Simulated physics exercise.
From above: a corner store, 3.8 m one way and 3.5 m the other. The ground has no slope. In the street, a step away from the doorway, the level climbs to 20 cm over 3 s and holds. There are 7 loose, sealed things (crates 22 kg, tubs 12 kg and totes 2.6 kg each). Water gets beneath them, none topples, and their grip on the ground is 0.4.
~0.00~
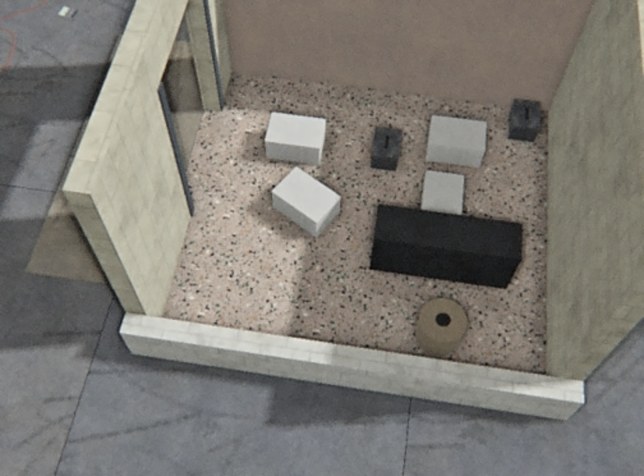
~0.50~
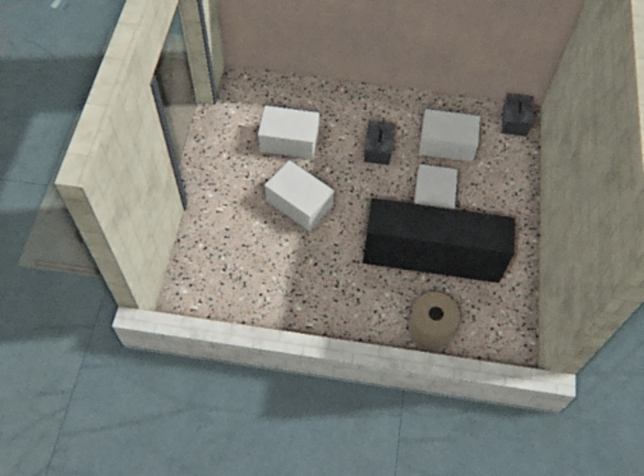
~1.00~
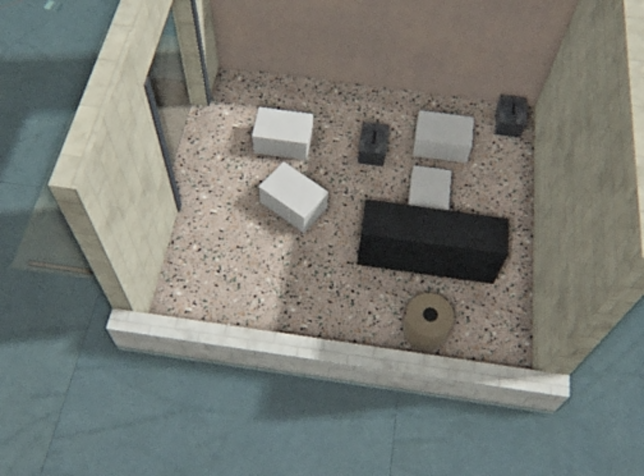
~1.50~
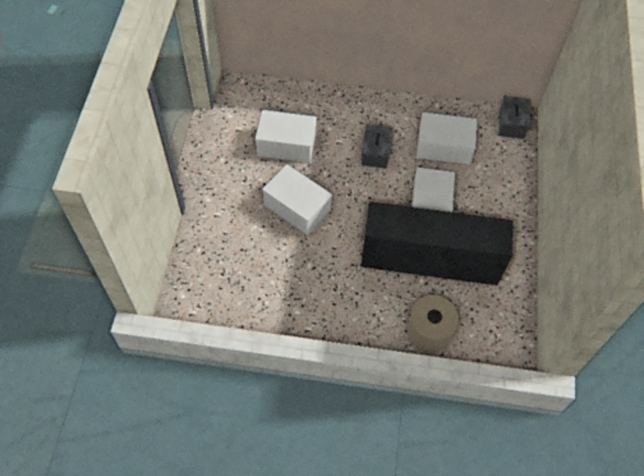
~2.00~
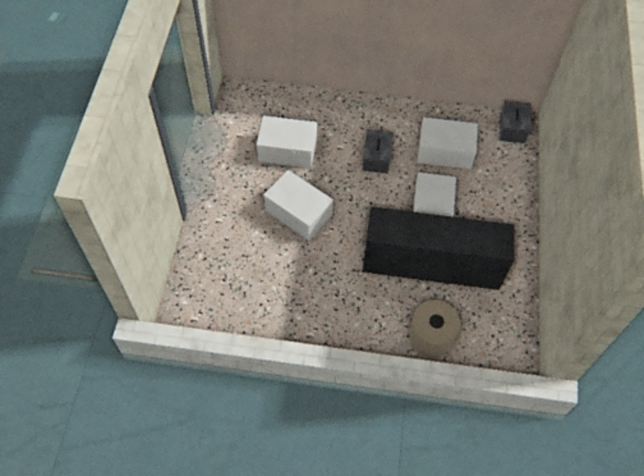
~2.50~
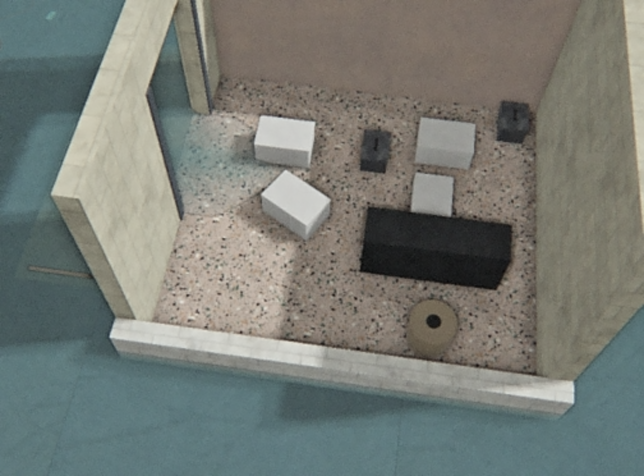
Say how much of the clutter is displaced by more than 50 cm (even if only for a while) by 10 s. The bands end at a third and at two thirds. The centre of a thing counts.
Share: Two thirds or above.
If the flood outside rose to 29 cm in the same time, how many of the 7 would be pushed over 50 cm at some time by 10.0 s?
In that case 7 of them.
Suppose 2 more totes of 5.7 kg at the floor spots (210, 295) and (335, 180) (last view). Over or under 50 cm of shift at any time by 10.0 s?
In turn: Short of it, more.
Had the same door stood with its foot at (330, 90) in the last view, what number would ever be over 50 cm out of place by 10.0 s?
In that case 6 of them.
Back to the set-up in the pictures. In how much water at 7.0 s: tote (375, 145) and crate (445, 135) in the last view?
About 8 and 9 cm.
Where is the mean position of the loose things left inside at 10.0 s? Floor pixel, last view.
Around (453, 200).
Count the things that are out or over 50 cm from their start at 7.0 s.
I count 4.
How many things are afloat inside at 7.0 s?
4 of them.
After 3.5 s 0 of 7 are over 50 cm from their spots; 0 afloat.
After 4.5 s 1 of 7 are over 50 cm from their spots; 0 afloat.
After 7.0 s 4 of 7 are over 50 cm from their spots; 4 afloat.
After 10.0 s 5 of 7 are over 50 cm from their spots, and 6 have been at some point; 7 afloat.
